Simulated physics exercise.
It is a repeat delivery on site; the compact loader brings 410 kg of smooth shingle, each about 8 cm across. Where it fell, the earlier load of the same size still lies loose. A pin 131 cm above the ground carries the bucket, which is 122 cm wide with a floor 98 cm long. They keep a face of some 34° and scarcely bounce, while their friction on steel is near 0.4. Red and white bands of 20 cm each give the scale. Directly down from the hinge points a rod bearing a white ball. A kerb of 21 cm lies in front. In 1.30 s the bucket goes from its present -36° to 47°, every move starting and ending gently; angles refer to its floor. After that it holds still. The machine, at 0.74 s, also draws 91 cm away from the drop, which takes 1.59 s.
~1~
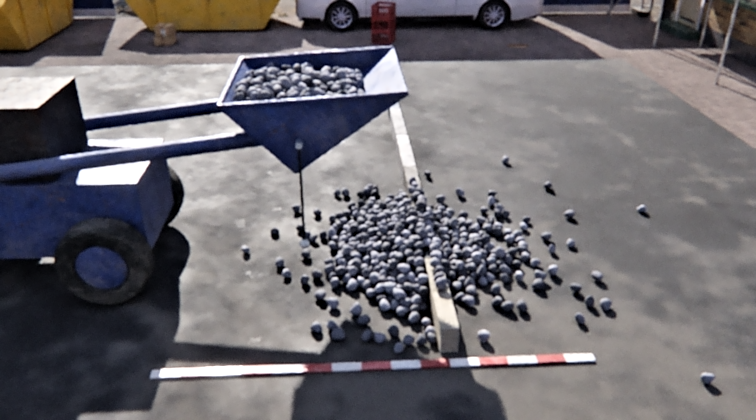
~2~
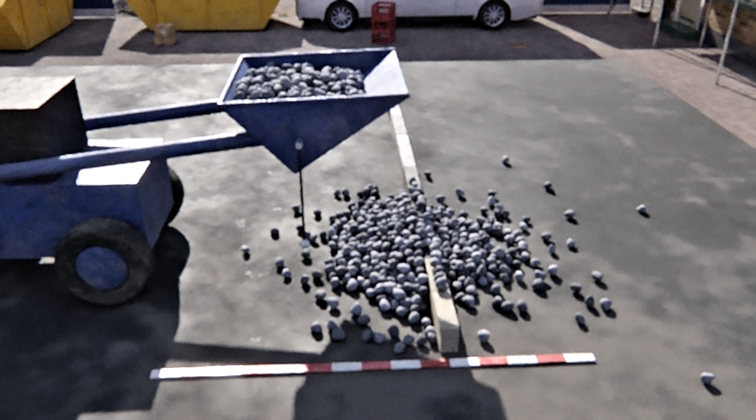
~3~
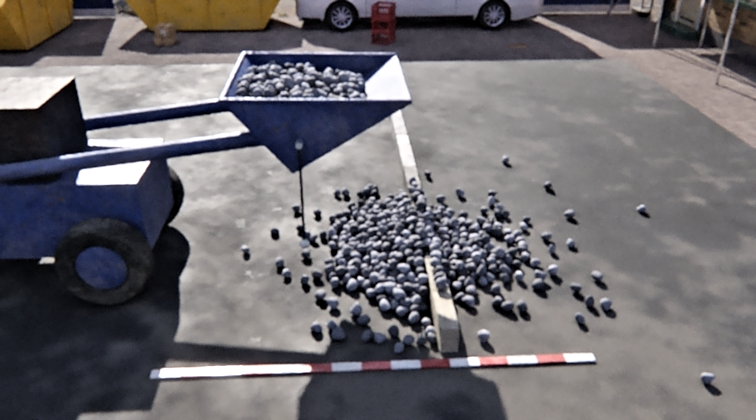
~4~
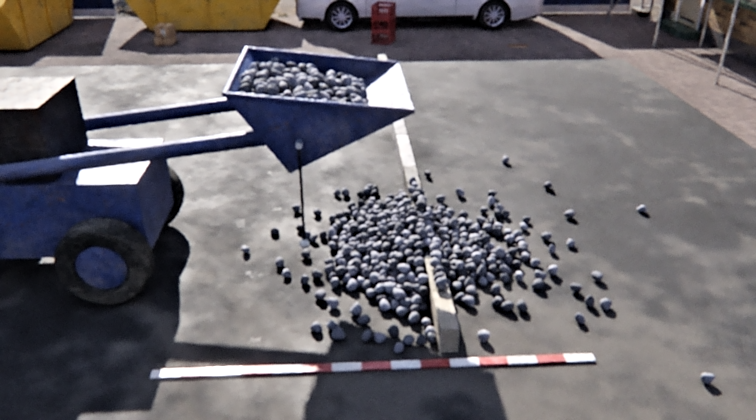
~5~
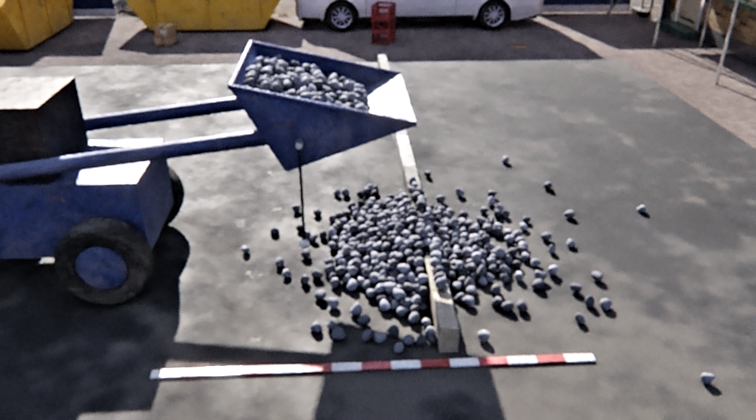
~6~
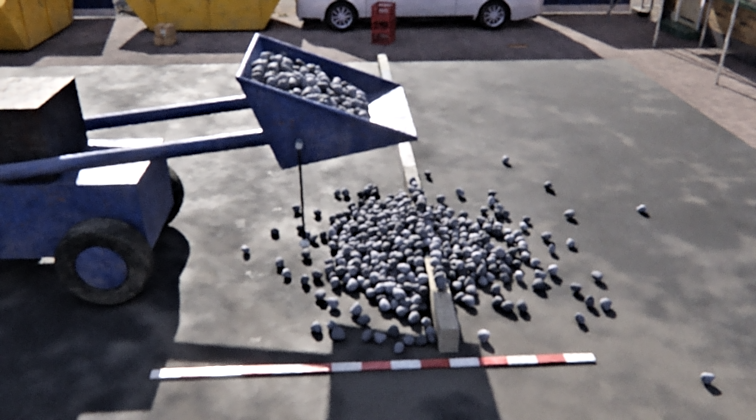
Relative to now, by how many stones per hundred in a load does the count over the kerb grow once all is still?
It grows by roughly 2 per hundred.
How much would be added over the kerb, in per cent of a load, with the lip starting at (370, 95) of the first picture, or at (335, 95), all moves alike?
About 0 per cent from the first spot and 0 per cent from the second.
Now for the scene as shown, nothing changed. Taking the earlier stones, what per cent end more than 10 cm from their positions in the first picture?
I'd say roughly 15 per cent of them.
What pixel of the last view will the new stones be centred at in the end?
The middle ends up near (357, 242).
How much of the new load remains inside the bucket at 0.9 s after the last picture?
Estimate: 10 % remaining inside, roughly.
Then, 0.5 s after the last picture the floor is at 34°; in per cent of one load, 97 in the bucket, 75 on this side of the kerb, 27 over the kerb; the foremost stones are at (600, 255).
Then, 0.9 s after the last picture the floor is at 47°; in per cent of one load, 12 in the bucket, 160 on this side of the kerb, 28 over the kerb; the foremost stones are at (600, 255).
Then, 2.3 s after the last picture the floor is at 47°; in per cent of one load, 0 in the bucket, 171 on this side of the kerb, 29 over the kerb; the foremost stones are at (600, 255).
Then, 5.0 s after the last picture the floor is at 47°; in per cent of one load, 0 in the bucket, 171 on this side of the kerb, 29 over the kerb; the foremost stones are at (600, 255). Net gain over the kerb, 2.
